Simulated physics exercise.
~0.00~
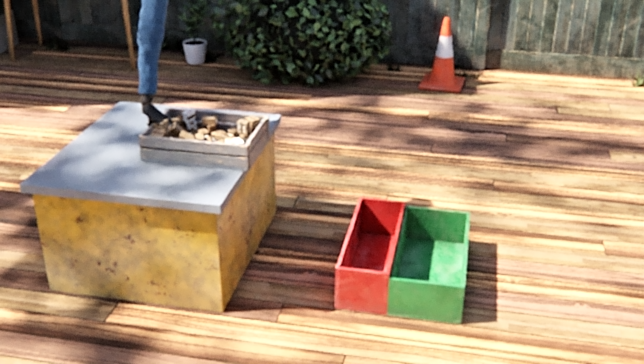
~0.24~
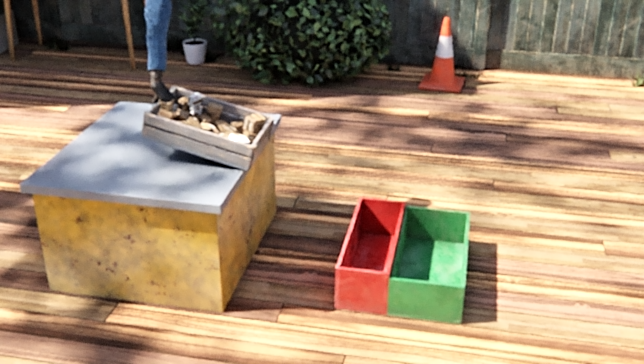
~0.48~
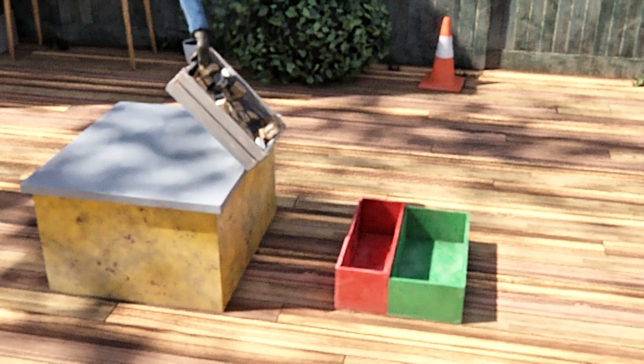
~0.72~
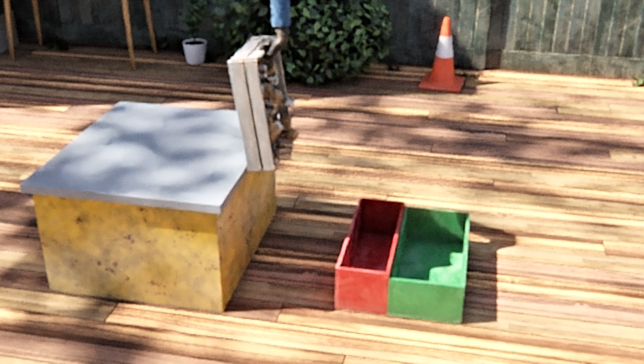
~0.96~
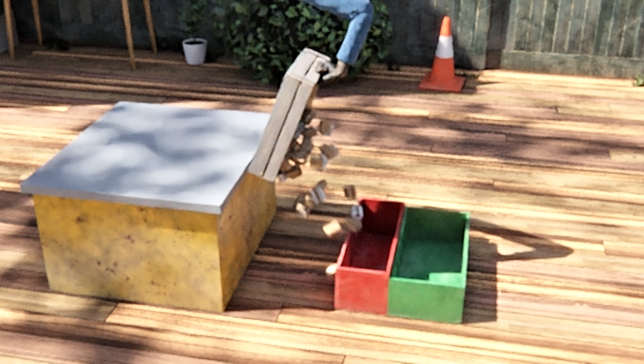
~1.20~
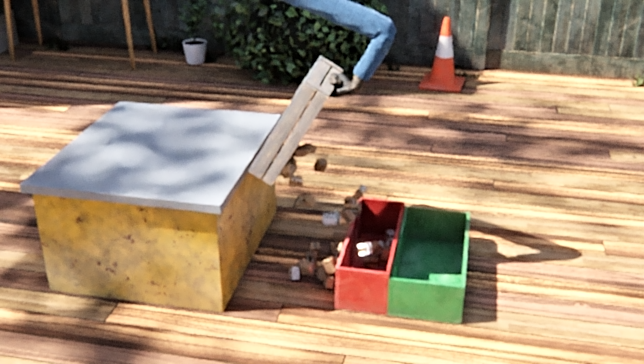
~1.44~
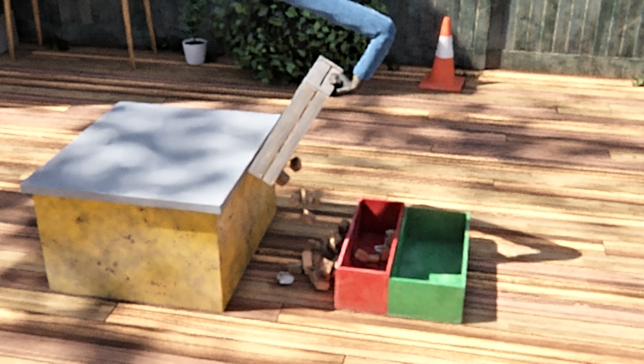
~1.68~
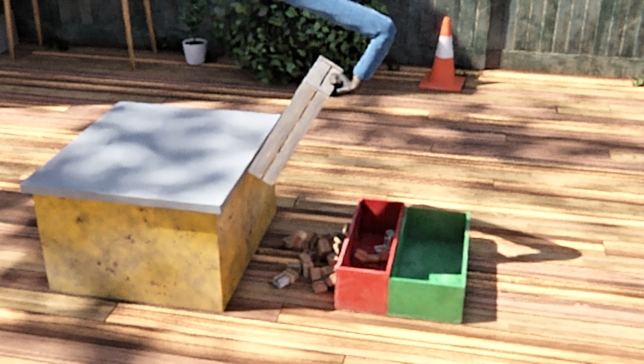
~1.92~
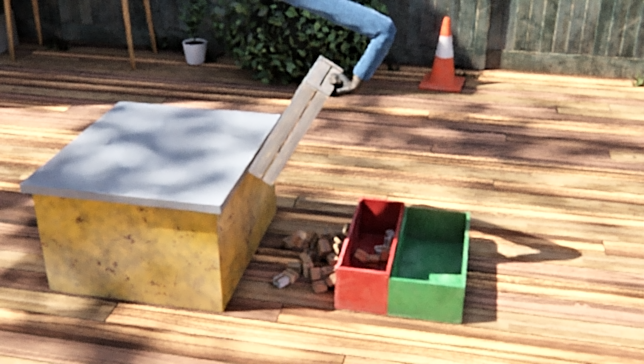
To begin with, a grey tote full of little brown parcels rests on a grey-topped yellow bench, gripped by a blue-sleeved arm, with an empty red box and green bin on the wooden deck to the right. The arm lifts the tote's far end and tips it steeply over the bench's right edge. Parcels tumble out in a loose stream, some dropping into the red box and many landing short of it. The arm then holds the tote still, upended, as the last ones fall. Most parcels end heaped on the deck between bench and red box, a few lie inside that box, and the green bin stays empty.
